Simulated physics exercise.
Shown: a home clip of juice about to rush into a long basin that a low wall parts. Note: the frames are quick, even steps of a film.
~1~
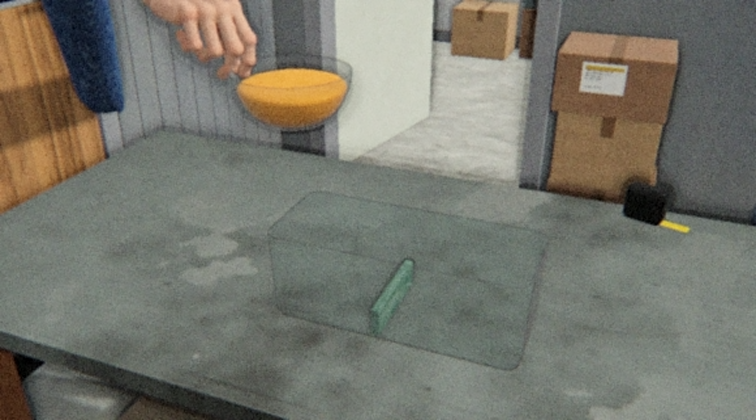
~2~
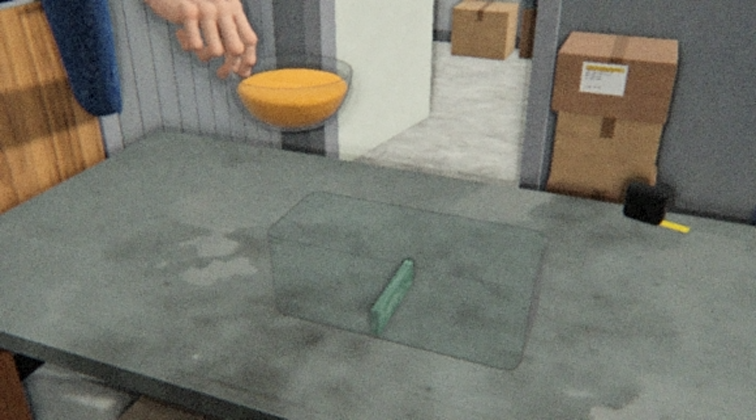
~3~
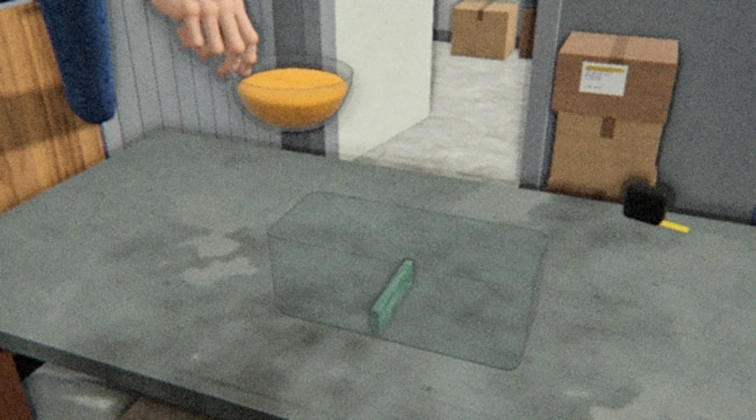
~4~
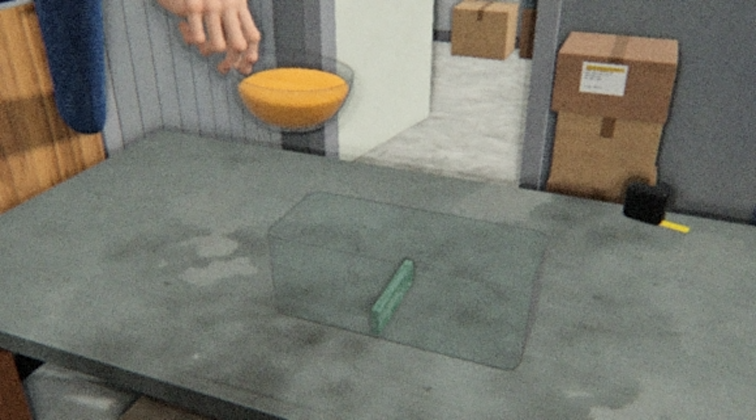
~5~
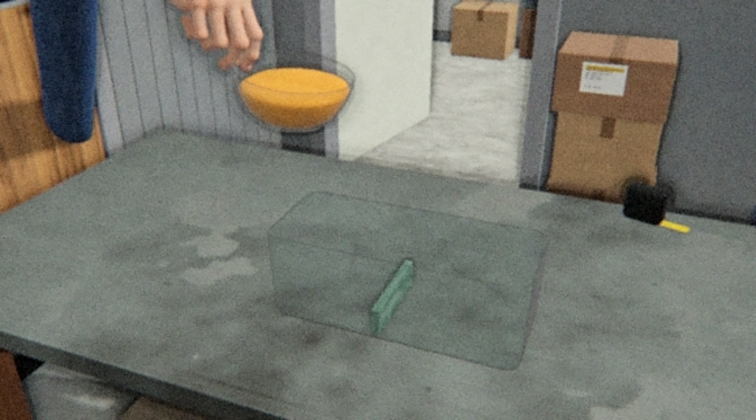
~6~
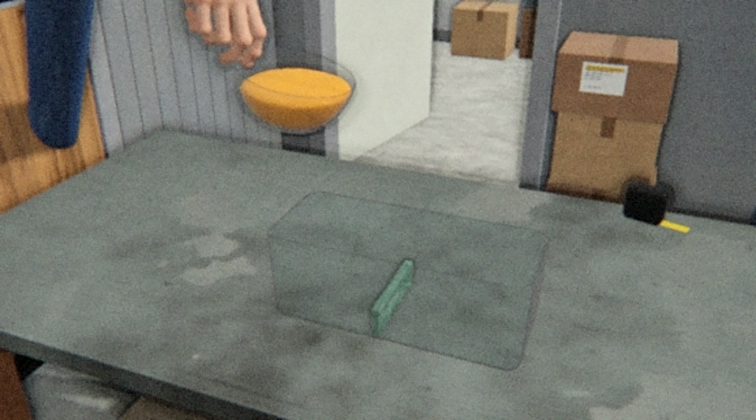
A clear bowl of orange juice hung beside a hand above a gray table, then slowly leaned to the right as the hand shifted slightly, while the long basin with its low green wall stayed still.
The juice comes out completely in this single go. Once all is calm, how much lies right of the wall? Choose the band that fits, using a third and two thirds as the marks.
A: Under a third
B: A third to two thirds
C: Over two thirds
The answer is B.
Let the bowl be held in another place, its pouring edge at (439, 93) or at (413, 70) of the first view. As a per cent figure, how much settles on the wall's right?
In order: Close to 95 and 90 percent.
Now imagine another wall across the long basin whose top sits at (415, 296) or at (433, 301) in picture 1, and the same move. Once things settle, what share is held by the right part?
Note - case one near 15 %, case two near 20 %.
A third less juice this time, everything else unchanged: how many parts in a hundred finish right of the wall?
Roughly 30 in a hundred.
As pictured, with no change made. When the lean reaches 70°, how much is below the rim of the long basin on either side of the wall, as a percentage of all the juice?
Roughly 5 % on the left side and 5 % on the right side.
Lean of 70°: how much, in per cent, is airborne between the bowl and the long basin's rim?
Something close to 50 percent of it.
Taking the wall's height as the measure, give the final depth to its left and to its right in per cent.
Once still, it is 30 % on the left and 30 % on the right.
A moment on, the bowl is tipped part way and 39 per cent is still to pour, 5 is left of the wall and 6 right of it.
Next, the bowl is tipped on its side and 2 per cent is still to pour, 39 is left of the wall and 50 right of it.
Then the bowl is tipped right over and 0 per cent is still to pour, 48 is left of the wall and 51 right of it.
Later the bowl is tipped right over and 0 per cent is still to pour, 48 is left of the wall and 51 right of it.
Finally, 48 per cent lies left of the wall, 51 right of it and 1 outside.
